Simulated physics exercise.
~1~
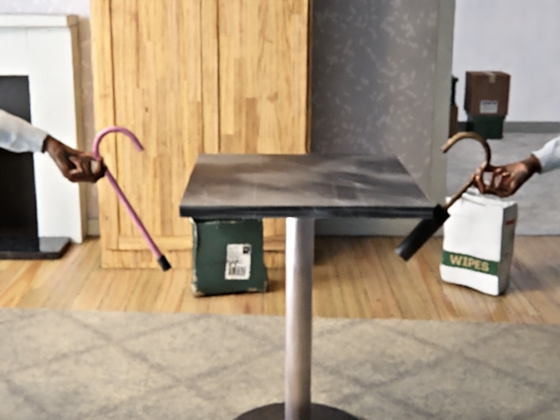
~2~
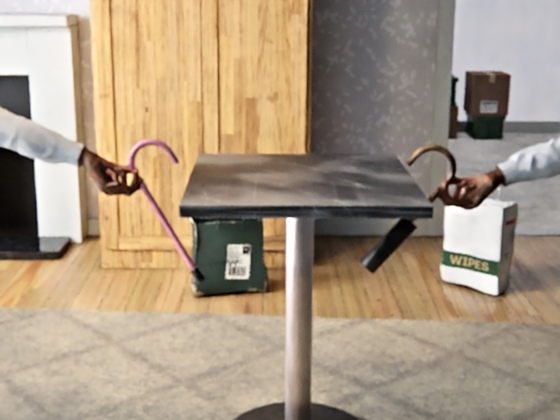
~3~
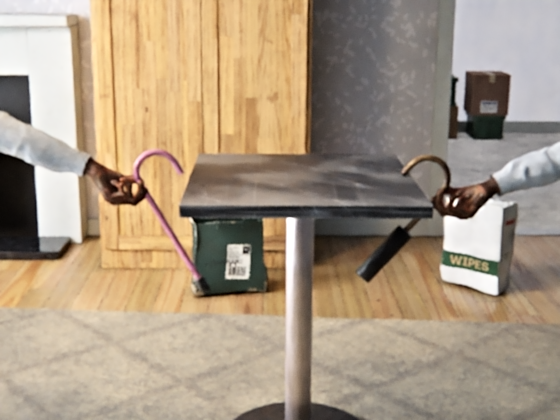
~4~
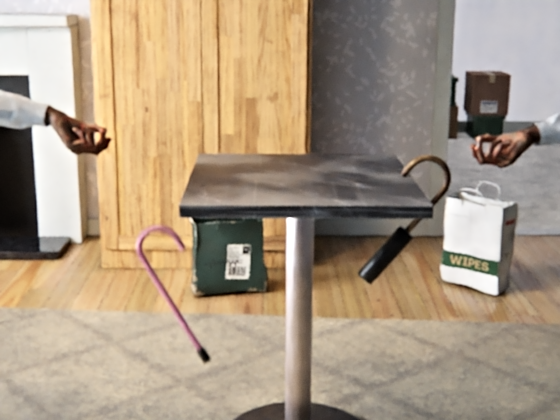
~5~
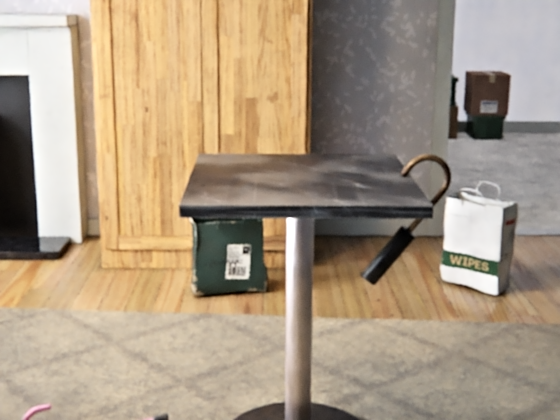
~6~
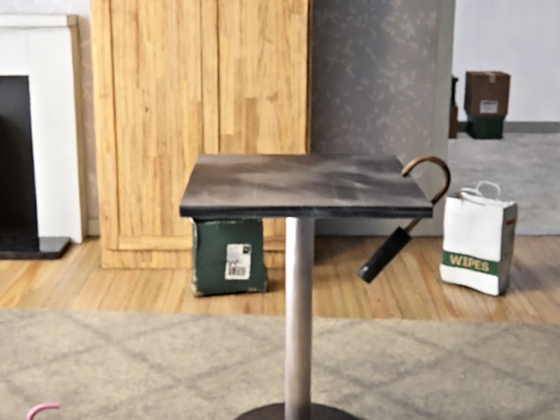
A pink cane, held by a hand on the left, and a black umbrella with a curved brown handle, held on the right, are brought toward opposite ends of a small dark table, seen from the front in a room with a wooden cabinet and patterned rug. The hands move the handles in to the table's edges and lower them slightly. Both hands then let go and draw back. The cane drops at once, tipping as it falls to the rug at the lower left, while the umbrella stays hanging, slanted, from the right edge.
